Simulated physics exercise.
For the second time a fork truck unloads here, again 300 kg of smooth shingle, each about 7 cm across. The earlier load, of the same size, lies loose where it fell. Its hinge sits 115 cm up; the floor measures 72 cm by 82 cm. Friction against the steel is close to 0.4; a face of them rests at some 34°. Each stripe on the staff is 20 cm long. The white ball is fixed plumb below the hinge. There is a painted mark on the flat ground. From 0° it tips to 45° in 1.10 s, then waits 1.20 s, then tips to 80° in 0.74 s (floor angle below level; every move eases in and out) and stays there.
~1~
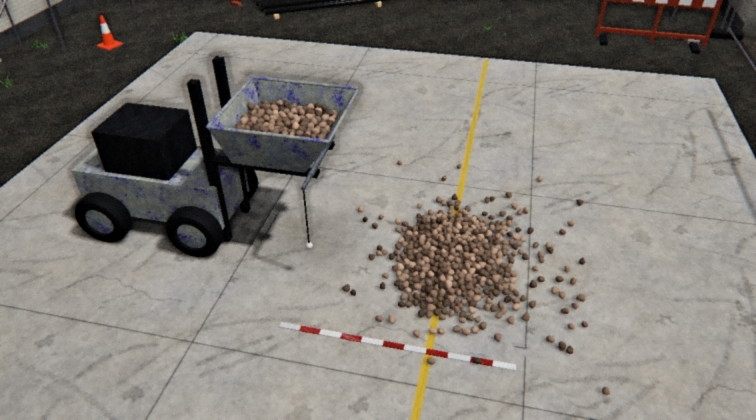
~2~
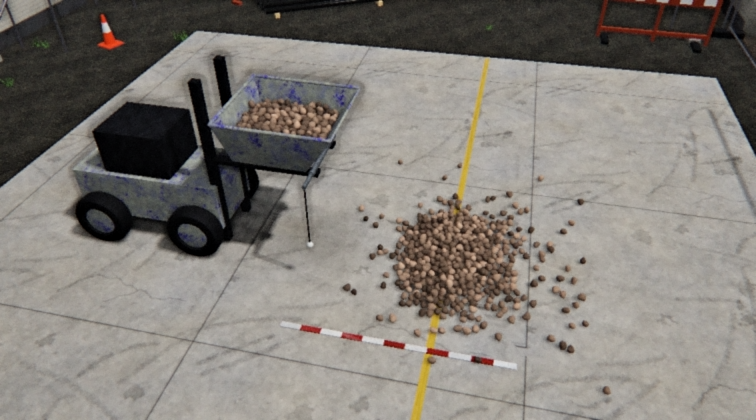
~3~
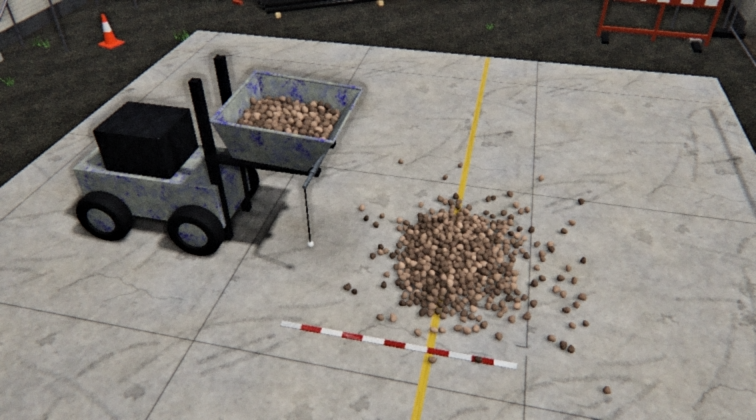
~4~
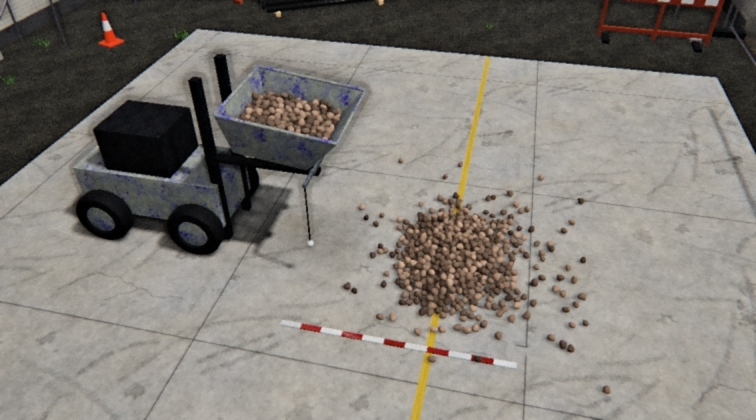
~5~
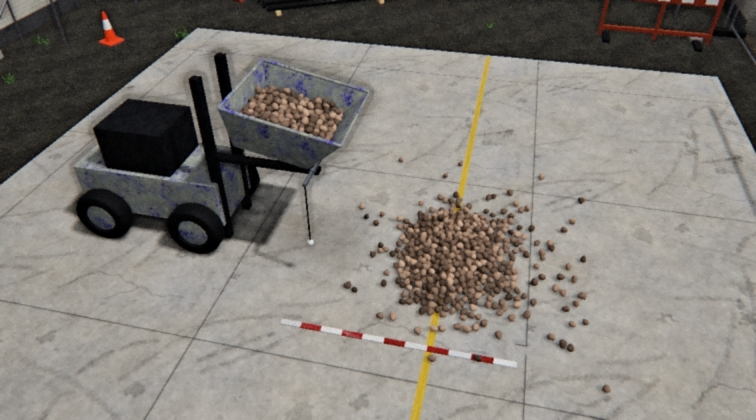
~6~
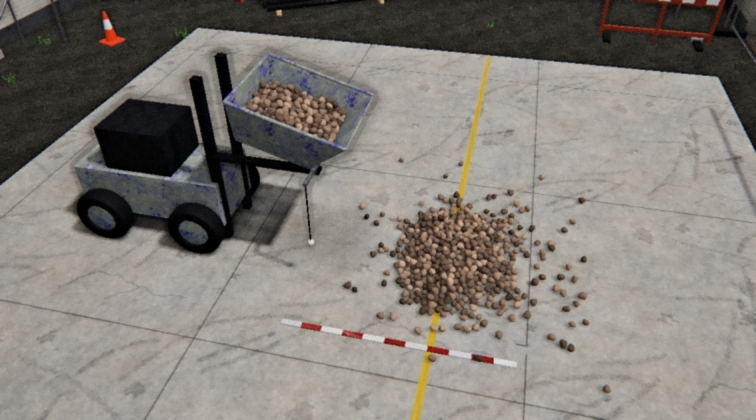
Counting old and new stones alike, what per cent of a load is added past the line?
About 19 per cent.
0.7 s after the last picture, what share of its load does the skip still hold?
About 100 per cent.
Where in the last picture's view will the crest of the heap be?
Near (428, 236).
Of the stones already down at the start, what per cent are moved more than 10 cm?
About 10 per cent.
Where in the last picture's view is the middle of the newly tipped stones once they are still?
Near (420, 247).
Then, 0.4 s after the last picture the floor is at 38°; in per cent of one load, 100 in the skip, 43 short of the line, 57 past the line; the foremost stones are at (593, 293).
Then, 0.7 s after the last picture the floor is at 45°; in per cent of one load, 100 in the skip, 43 short of the line, 57 past the line; the foremost stones are at (593, 293).
Then, 3.0 s after the last picture the floor is at 80°; in per cent of one load, 26 in the skip, 114 short of the line, 60 past the line; the foremost stones are at (593, 293).
Then, 5.5 s after the last picture the floor is at 80°; in per cent of one load, 0 in the skip, 124 short of the line, 76 past the line; the foremost stones are at (593, 293). Net gain past the line, 19.
